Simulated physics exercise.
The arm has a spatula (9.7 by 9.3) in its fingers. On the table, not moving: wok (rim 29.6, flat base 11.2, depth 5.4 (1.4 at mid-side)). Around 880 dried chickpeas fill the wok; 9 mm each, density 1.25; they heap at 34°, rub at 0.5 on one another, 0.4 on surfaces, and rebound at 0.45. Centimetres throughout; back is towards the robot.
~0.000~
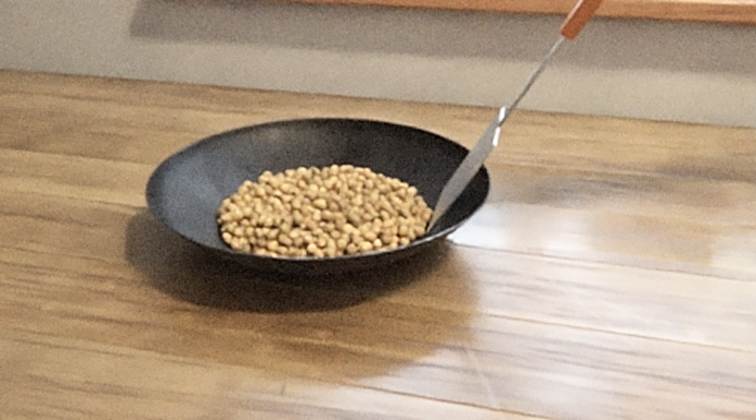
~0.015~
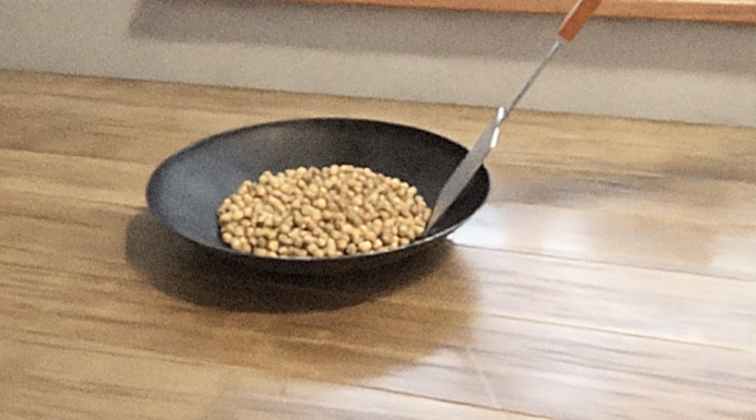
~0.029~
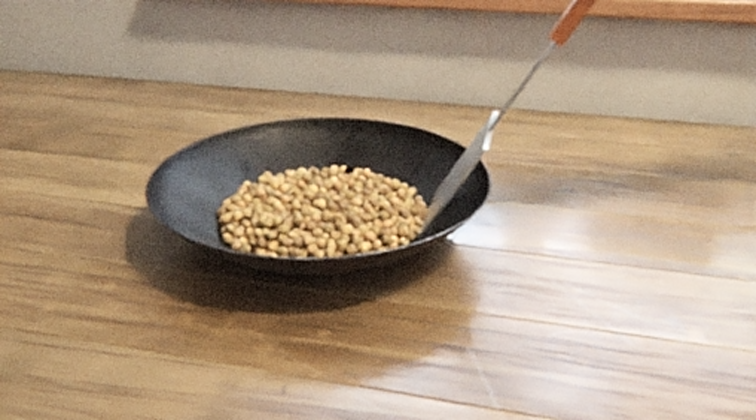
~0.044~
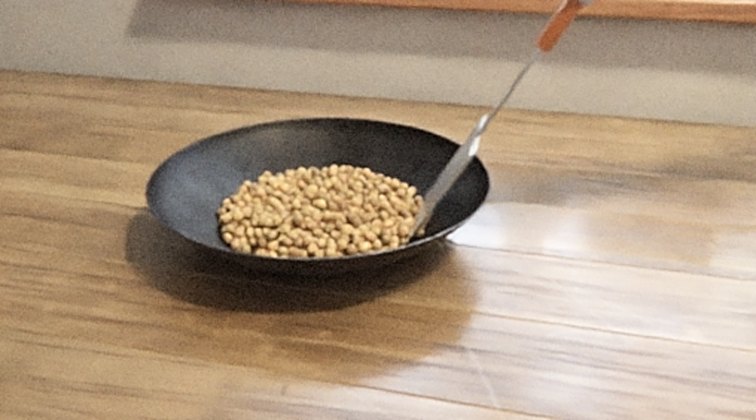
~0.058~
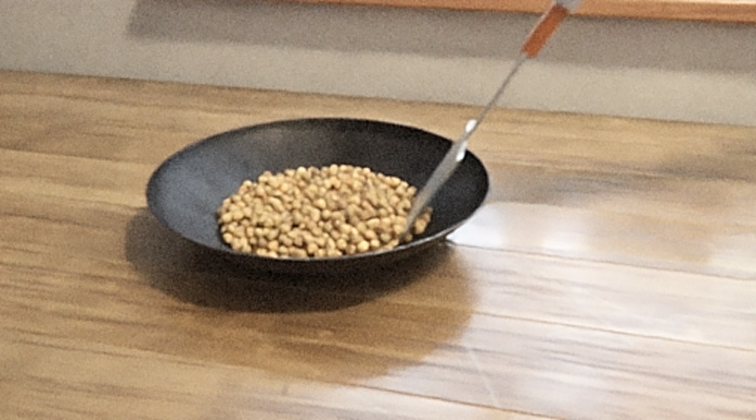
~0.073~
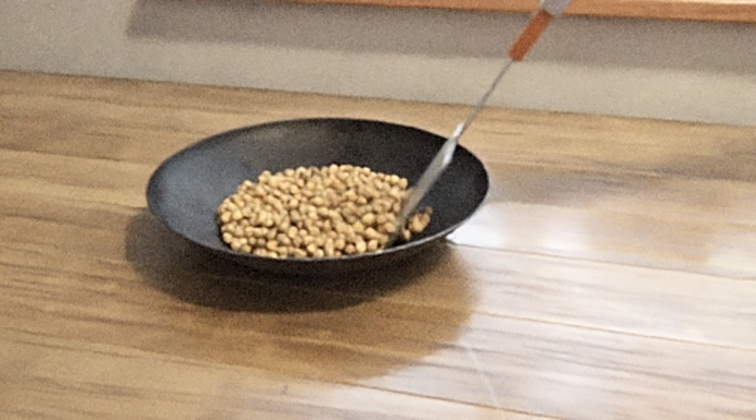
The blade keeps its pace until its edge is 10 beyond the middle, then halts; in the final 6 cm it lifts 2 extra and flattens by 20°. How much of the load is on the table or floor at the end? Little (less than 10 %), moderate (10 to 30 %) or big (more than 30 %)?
A moderate share, 10 to 30 %, ends on the table or floor.
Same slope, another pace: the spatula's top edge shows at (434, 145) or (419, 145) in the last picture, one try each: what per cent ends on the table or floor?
Some 35 and 40 per cent.
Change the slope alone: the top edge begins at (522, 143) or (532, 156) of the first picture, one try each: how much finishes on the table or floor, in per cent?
Some 15 and 15 per cent.
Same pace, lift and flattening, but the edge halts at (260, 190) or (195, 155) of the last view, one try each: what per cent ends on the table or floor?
Some 0 and 35 per cent.
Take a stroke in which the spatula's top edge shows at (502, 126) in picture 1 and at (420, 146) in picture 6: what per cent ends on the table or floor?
Some 40 per cent.
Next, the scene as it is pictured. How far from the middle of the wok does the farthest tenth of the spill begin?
About 30 cm.
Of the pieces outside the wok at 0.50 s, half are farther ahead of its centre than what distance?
About 18 cm.
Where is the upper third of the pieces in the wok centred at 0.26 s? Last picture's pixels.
Near (228, 179).
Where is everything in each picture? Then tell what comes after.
The first frame shows spatula top edge at (500, 125), sloping 60°; upper third of the load around (324, 207), from x 220 to 430, top at y 170; 882 in the wok.
The second frame shows spatula top edge at (498, 125), sloping 60°; upper third of the load around (324, 207), from x 220 to 430, top at y 170.
The third frame shows spatula top edge at (491, 129), sloping 60°; upper third of the load around (324, 207), from x 220 to 430, top at y 170.
The fourth frame shows spatula top edge at (479, 134), sloping 60°; upper third of the load around (324, 207), from x 220 to 425, top at y 170.
The fifth frame shows spatula top edge at (466, 139), sloping 60°; upper third of the load around (325, 206), from x 220 to 430, top at y 170.
The sixth frame shows spatula top edge at (454, 142), sloping 60°; upper third of the load around (326, 203), from x 220 to 430, top at y 170; 882 in the wok.
After 0.17 s, sloping 60°, highest piece 7 above the table; 882 in the wok.
After 0.26 s, sloping 55°, highest piece 10 above the table; 880 in the wok, 2 on the blade or in flight.
After 0.50 s, sloping 40°, highest piece 6 above the table; 734 in the wok, 131 on the table or floor, 17 on the blade or in flight.
After 1.55 s, sloping 40°, highest piece 6 above the table; 734 in the wok, 148 on the table or floor.
At rest, 734 in the wok, 148 on the table or floor. That is 17 % on the table or floor.
